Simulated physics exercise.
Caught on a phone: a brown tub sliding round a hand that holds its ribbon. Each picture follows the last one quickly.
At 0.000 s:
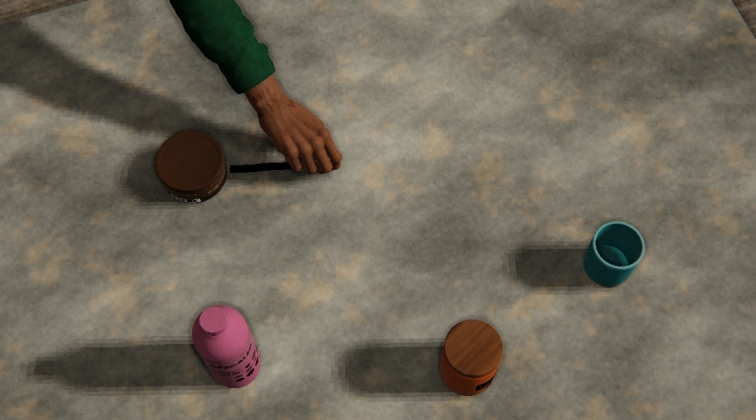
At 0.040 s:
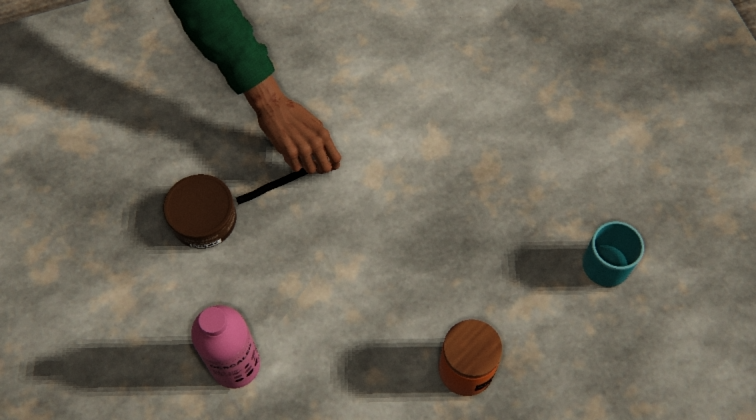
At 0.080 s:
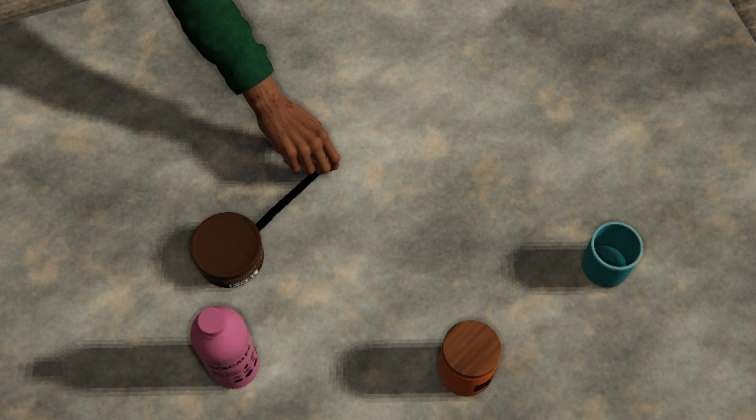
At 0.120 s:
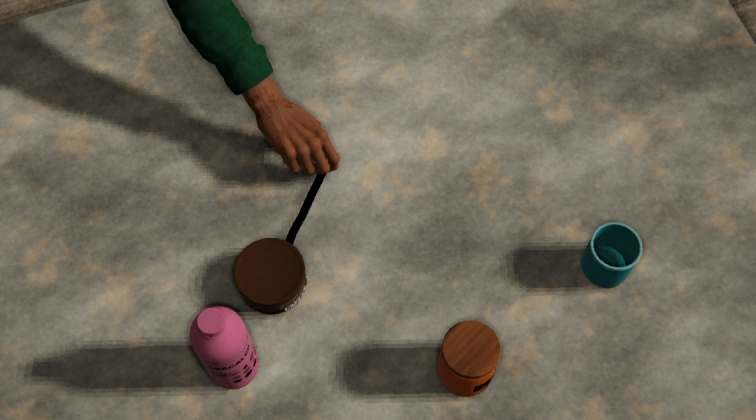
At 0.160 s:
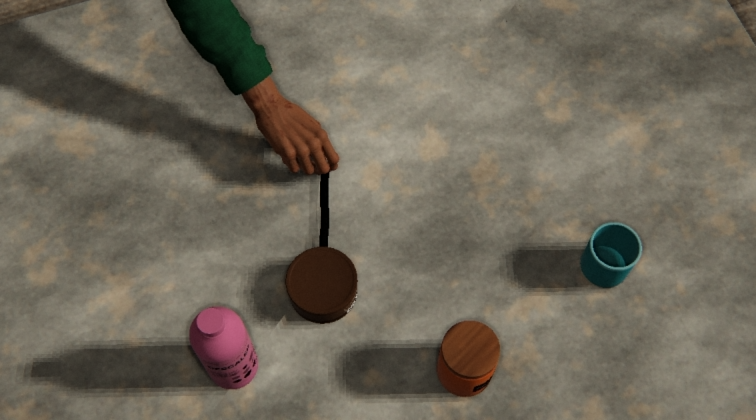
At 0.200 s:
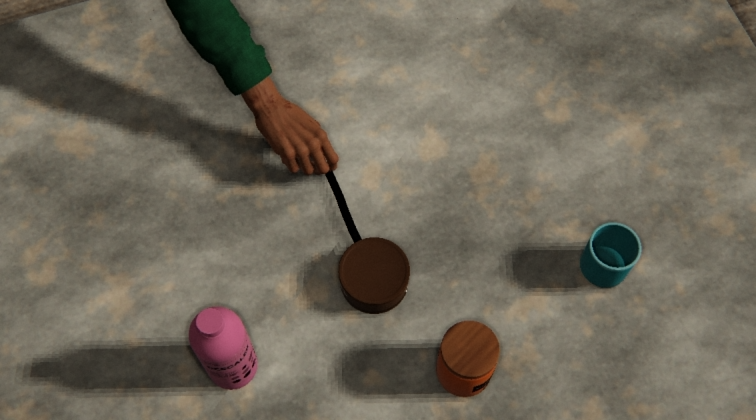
The clip opens on a hand holding a dark ribbon tied to a brown tub at the left, with a pink bottle, an orange jar and a turquoise mug standing nearby. The tub slides downward, then curves rightward past the bottle and slightly up, circling anticlockwise below the nearly still hand.
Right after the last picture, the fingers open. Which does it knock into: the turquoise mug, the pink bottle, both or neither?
The turquoise mug is passed by; the pink bottle is passed by.
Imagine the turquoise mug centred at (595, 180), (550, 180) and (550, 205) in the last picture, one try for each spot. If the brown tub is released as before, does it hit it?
Log - trial 1: Collision; trial 2: Collision; trial 3: Collision.
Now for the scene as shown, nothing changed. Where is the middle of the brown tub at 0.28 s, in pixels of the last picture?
At that time it is near pixel (461, 232).
By 0.28 s, tub near (461, 232).
By 0.40 s, tub near (557, 181).
When it is over, tub near (642, 136). The turquoise mug stays untouched and the pink bottle remains clear.
